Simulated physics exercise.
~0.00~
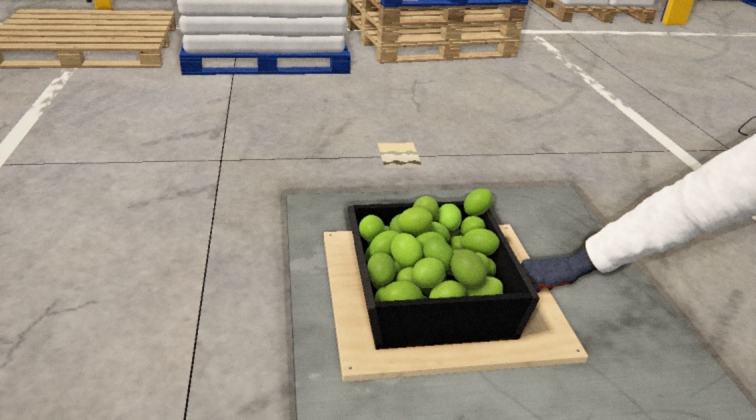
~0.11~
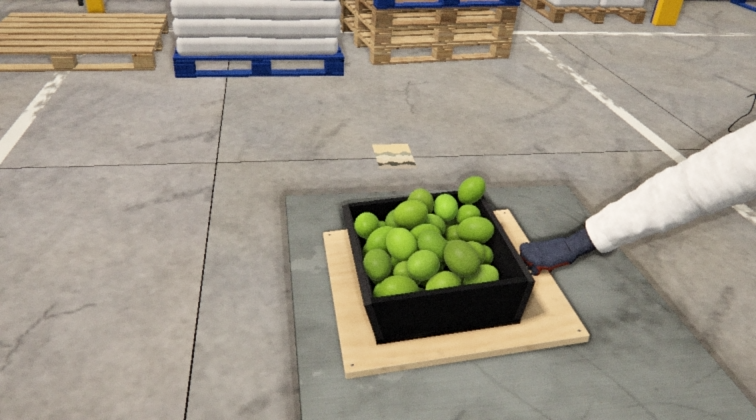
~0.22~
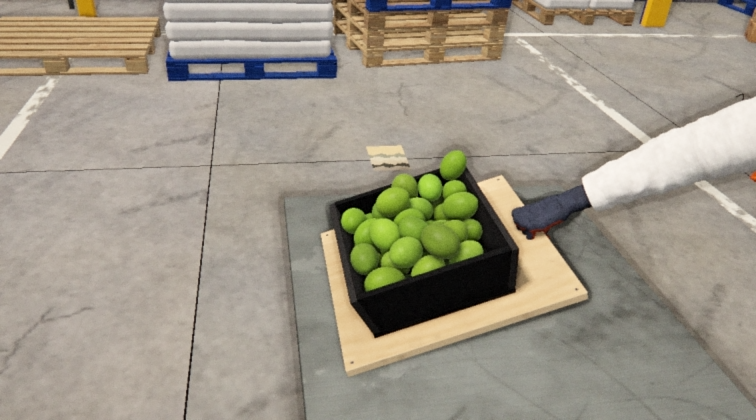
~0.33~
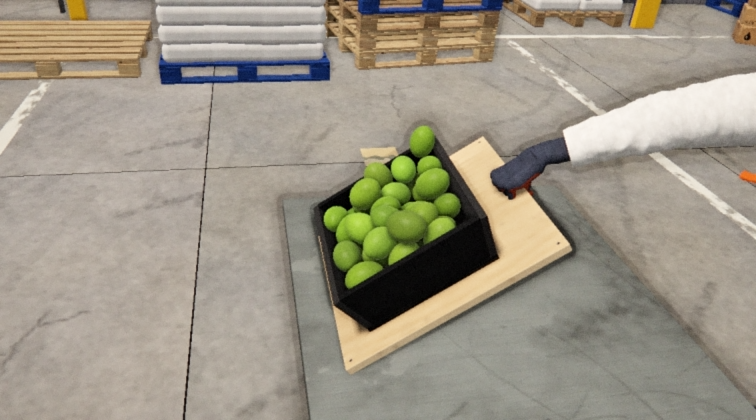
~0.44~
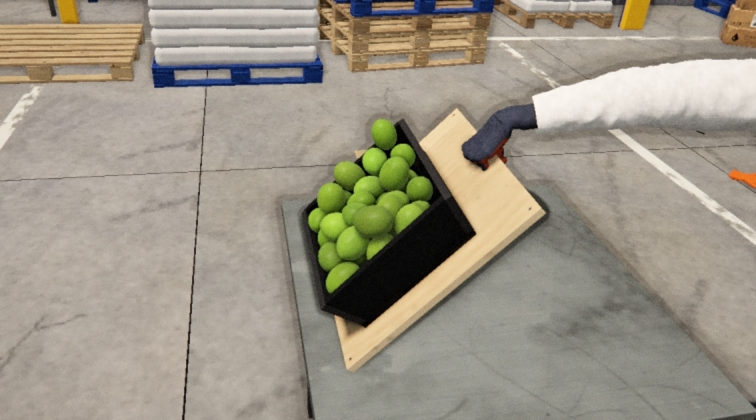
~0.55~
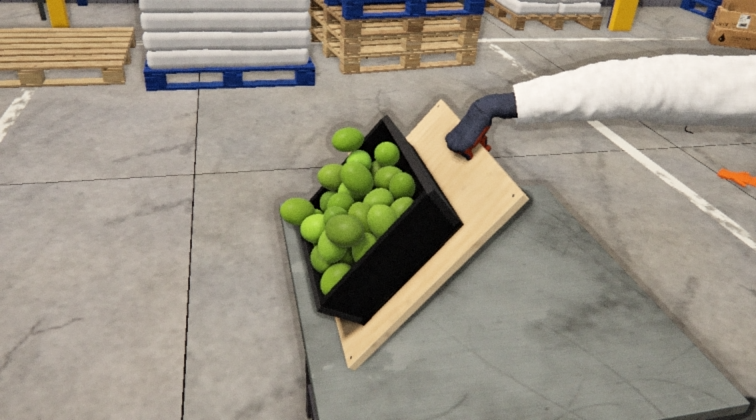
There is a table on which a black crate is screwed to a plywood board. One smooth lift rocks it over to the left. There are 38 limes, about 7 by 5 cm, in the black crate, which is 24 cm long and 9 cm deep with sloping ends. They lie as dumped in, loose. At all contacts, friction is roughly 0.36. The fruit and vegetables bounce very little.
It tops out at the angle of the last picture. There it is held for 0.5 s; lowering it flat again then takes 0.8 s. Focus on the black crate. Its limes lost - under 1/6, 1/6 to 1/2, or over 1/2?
I would predict the loss comes to one-in-six to half.
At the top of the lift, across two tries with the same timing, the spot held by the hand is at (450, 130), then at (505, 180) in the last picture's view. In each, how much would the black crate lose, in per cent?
Loss for the black crate - 30 percent, then 10 percent.
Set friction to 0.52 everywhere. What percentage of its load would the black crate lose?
In that case the black crate sheds 30 per cent of its load.
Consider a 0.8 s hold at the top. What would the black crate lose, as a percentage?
The black crate would shed 30 percent of its load.
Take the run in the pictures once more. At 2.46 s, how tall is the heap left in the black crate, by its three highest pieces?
That is close to 11 centimetres.
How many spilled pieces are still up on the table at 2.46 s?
Tally: Some 0.
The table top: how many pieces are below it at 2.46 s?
Number of pieces - roughly 10.
After 0.85 s, tilt 51°; the black crate is down by 6 of 38.
After 1.24 s, tilt 44°; the black crate is down by 10 of 38.
After 1.77 s, tilt 1°; the black crate is down by 10 of 38.
When it is over (at 2.46 s), the black crate is down by 10 of 38. Asked share, 10 of 38, 26 per cent.
